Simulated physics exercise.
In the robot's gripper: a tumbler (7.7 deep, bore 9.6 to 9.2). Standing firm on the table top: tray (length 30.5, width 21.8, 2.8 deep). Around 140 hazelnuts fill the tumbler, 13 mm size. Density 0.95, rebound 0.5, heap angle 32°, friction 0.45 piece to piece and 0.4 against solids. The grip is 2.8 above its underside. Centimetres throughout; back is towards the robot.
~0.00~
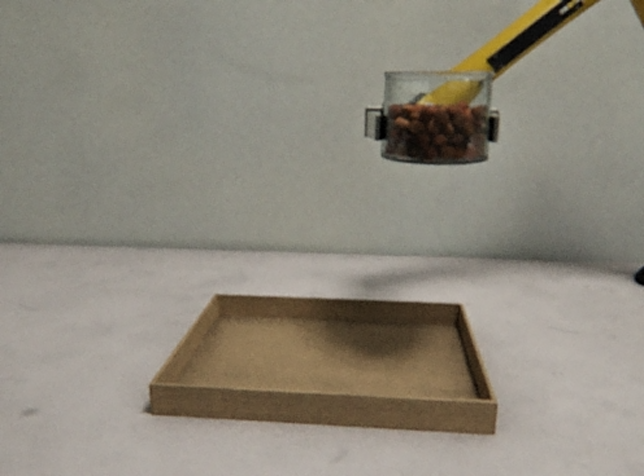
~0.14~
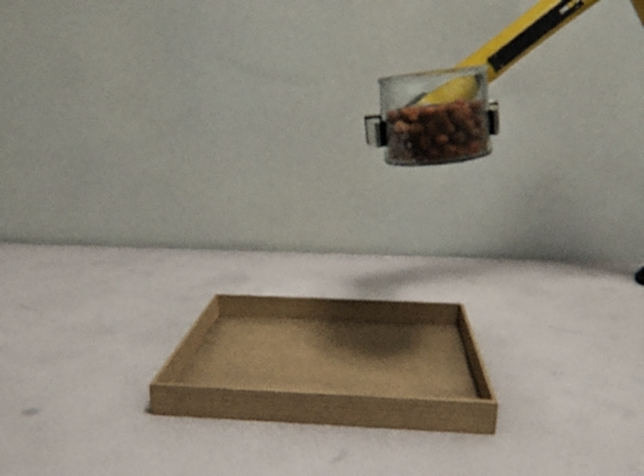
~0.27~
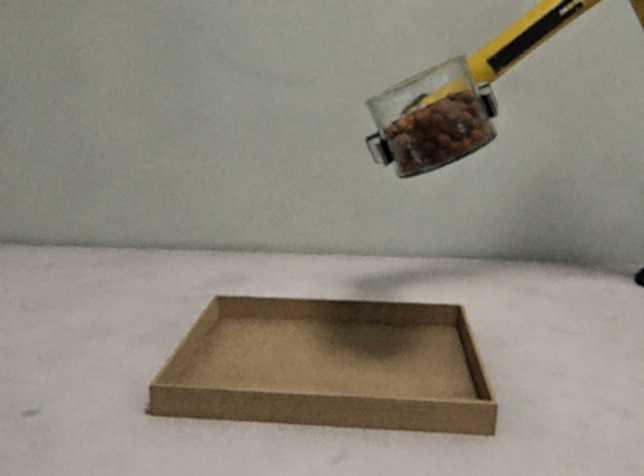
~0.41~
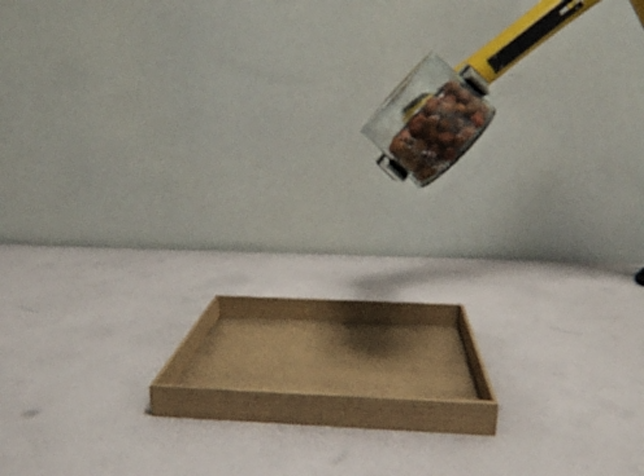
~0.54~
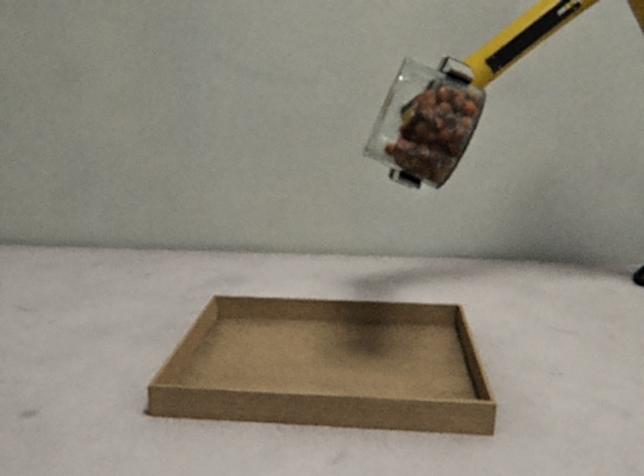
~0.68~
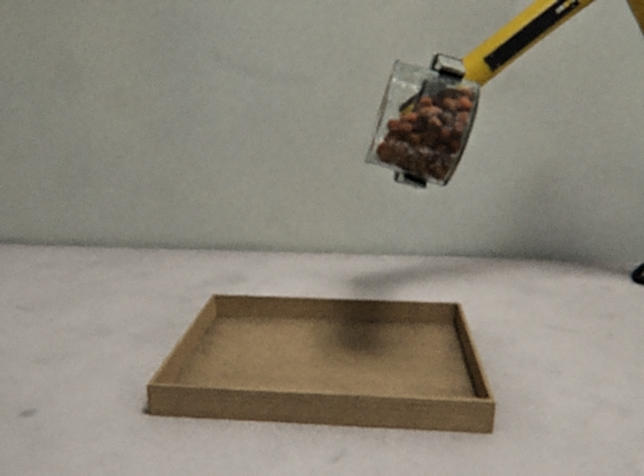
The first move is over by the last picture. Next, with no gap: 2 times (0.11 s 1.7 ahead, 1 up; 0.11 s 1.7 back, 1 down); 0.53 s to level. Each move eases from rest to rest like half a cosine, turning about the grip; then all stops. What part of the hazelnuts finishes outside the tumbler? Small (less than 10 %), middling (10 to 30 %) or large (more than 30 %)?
Share outside the tumbler: Middling (10 to 30 %).
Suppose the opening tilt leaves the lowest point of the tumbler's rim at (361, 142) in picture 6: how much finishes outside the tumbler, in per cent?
About 0 per cent.
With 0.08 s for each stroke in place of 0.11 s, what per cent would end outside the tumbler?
In that case some 35 per cent.
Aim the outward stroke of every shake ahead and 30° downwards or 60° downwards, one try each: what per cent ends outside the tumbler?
Some 5 and 0 per cent.
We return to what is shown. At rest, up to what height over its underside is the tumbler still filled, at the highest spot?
About 6.0 cm.
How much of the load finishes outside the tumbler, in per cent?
About 20 per cent.
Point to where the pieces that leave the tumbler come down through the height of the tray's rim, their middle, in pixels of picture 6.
Near (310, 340).
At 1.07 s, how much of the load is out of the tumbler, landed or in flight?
Some 5 per cent.
After 1.07 s, tilted 74° forward, highest piece 28 above the table; 134 in the tumbler, 5 in the tray, 5 in flight or on a rim.
After 1.46 s, tilted 22° forward, highest piece 29 above the table; 116 in the tumbler, 27 in the tray, 1 on the table or floor.
After 1.85 s, level, highest piece 28 above the table; 116 in the tumbler, 27 in the tray, 1 on the table or floor.
After 2.90 s, level, highest piece 28 above the table; 116 in the tumbler, 27 in the tray, 1 on the table or floor.
At rest, 116 in the tumbler, 27 in the tray, 1 on the table or floor. That is 19 % outside the tumbler.
